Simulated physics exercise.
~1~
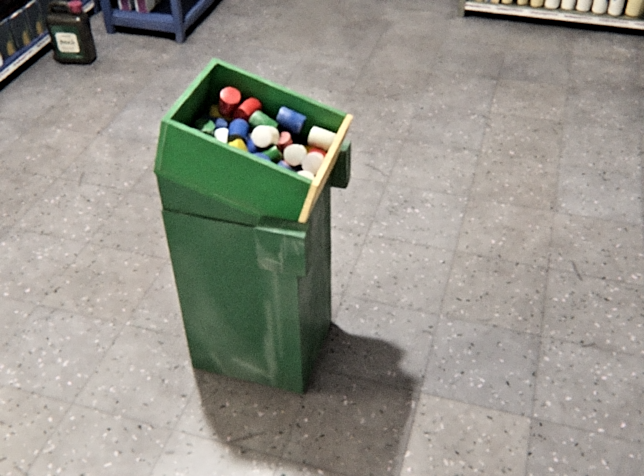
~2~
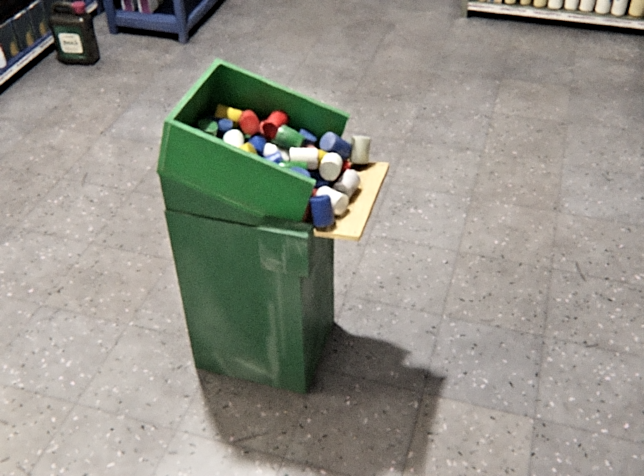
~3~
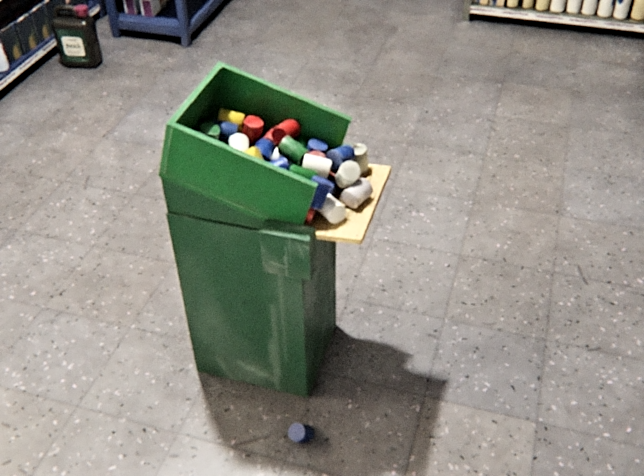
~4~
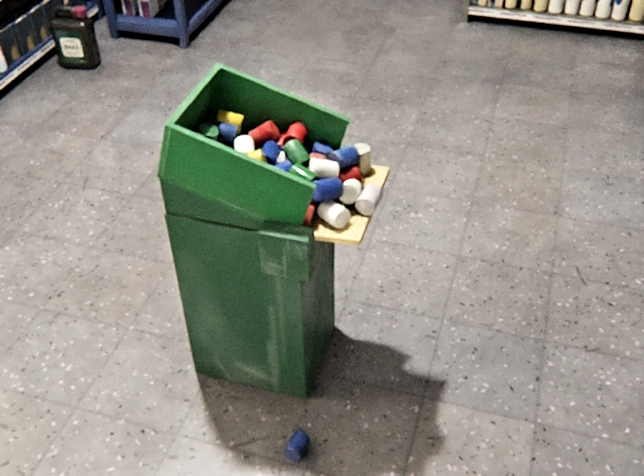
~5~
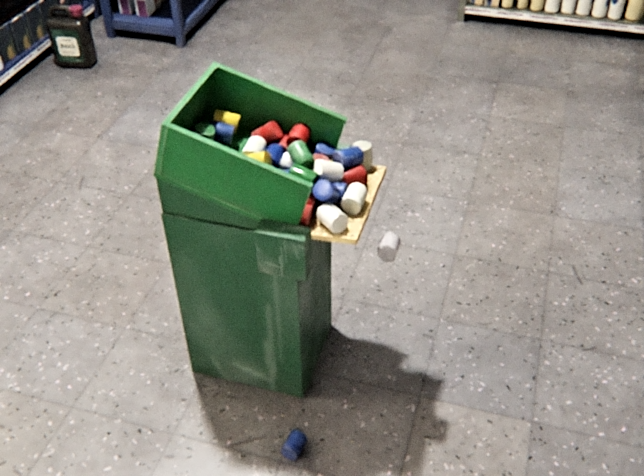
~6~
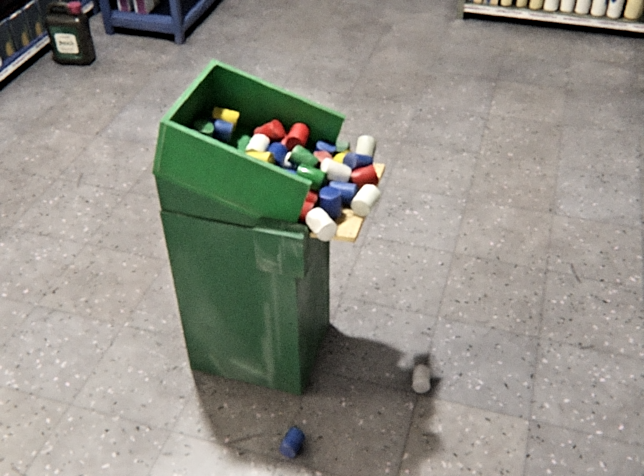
A green bin's front flap drops open, and a blue then a white piece fall out.
